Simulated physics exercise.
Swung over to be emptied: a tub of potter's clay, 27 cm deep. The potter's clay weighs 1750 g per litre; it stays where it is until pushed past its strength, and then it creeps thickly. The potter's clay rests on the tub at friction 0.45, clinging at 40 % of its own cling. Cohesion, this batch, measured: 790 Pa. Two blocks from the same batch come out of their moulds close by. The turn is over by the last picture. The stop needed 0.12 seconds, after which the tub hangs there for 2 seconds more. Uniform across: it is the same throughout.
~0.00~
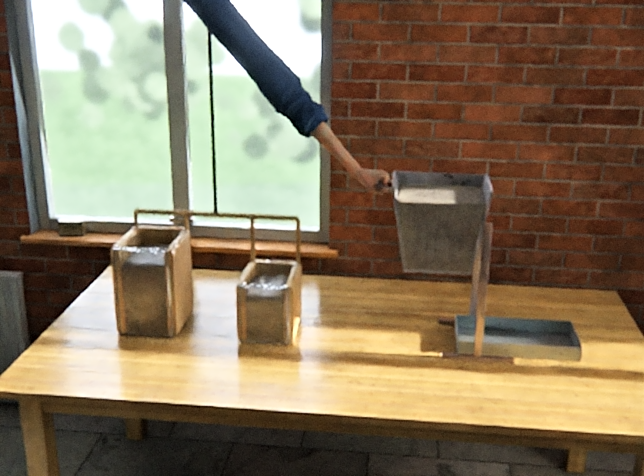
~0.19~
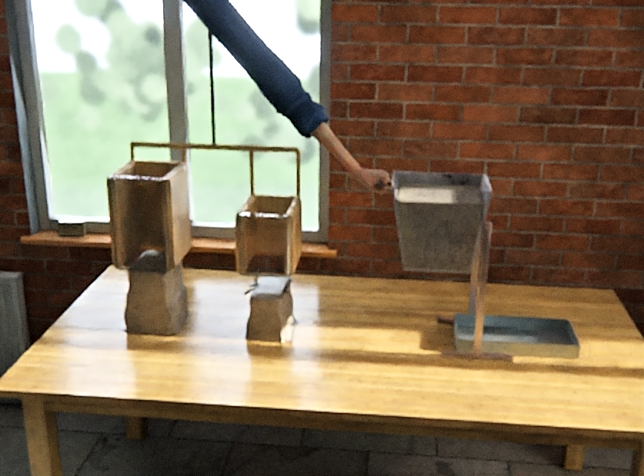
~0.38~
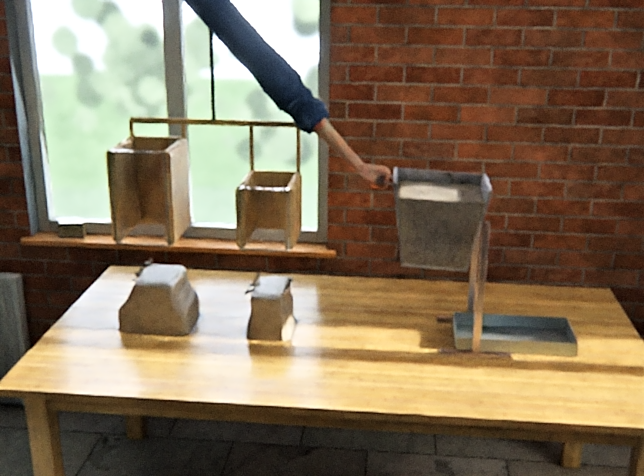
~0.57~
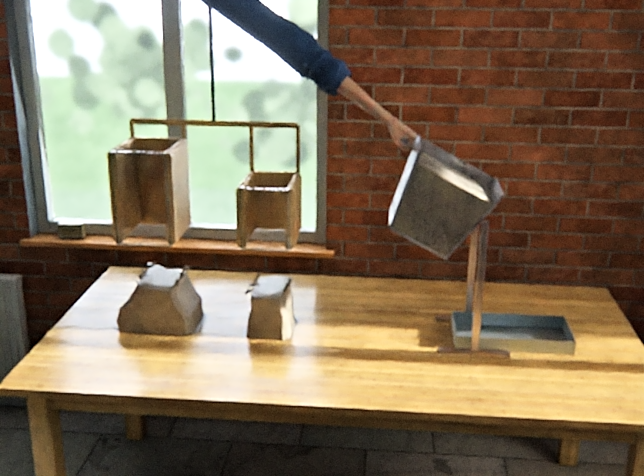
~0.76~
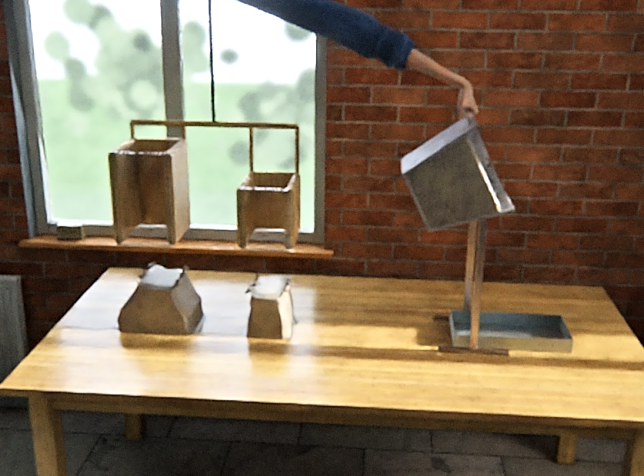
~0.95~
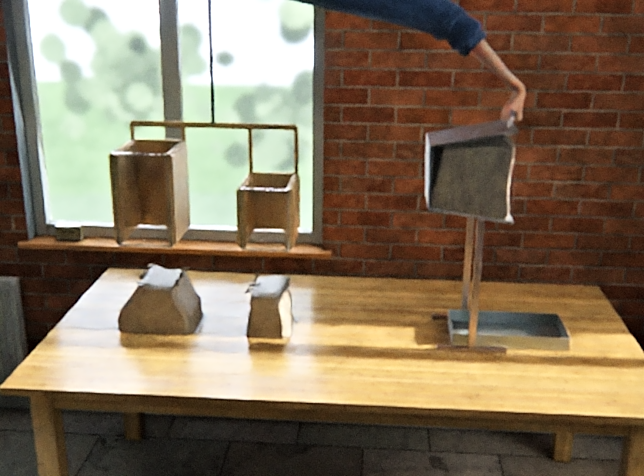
The video shows two wooden moulds lifting off two grey clay blocks on a table, the left block slumping lower and wider, before a hand at right tilts a grey tub of clay clockwise onto its side above a tray.
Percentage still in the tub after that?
Some 54 %.
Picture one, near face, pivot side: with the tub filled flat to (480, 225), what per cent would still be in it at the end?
I'd guess around 70 in a hundred.
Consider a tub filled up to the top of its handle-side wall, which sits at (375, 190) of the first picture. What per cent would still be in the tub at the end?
Some 40 per cent, I reckon.
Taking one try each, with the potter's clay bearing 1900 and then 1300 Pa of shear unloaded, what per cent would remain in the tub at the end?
First 100 %, second 60 %.
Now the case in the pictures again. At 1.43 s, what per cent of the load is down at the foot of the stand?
14 per cent.
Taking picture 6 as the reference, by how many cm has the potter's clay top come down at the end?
Roughly 11 cm.
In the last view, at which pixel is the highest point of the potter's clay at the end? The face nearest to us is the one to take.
Peak location: Approx. (450, 177).
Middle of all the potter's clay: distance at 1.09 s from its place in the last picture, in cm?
Around 6 cm.
By 1.09 s, the tub is at 88 degrees and holds 83 %.
By 1.26 s, the tub is at 88 degrees and holds 59 %.
By 1.43 s, the tub is at 88 degrees and holds 55 %.
By 1.60 s, the tub is at 88 degrees and holds 54 %.
By 2.95 s, at the end, the tub is at 88 degrees and holds 54 %.
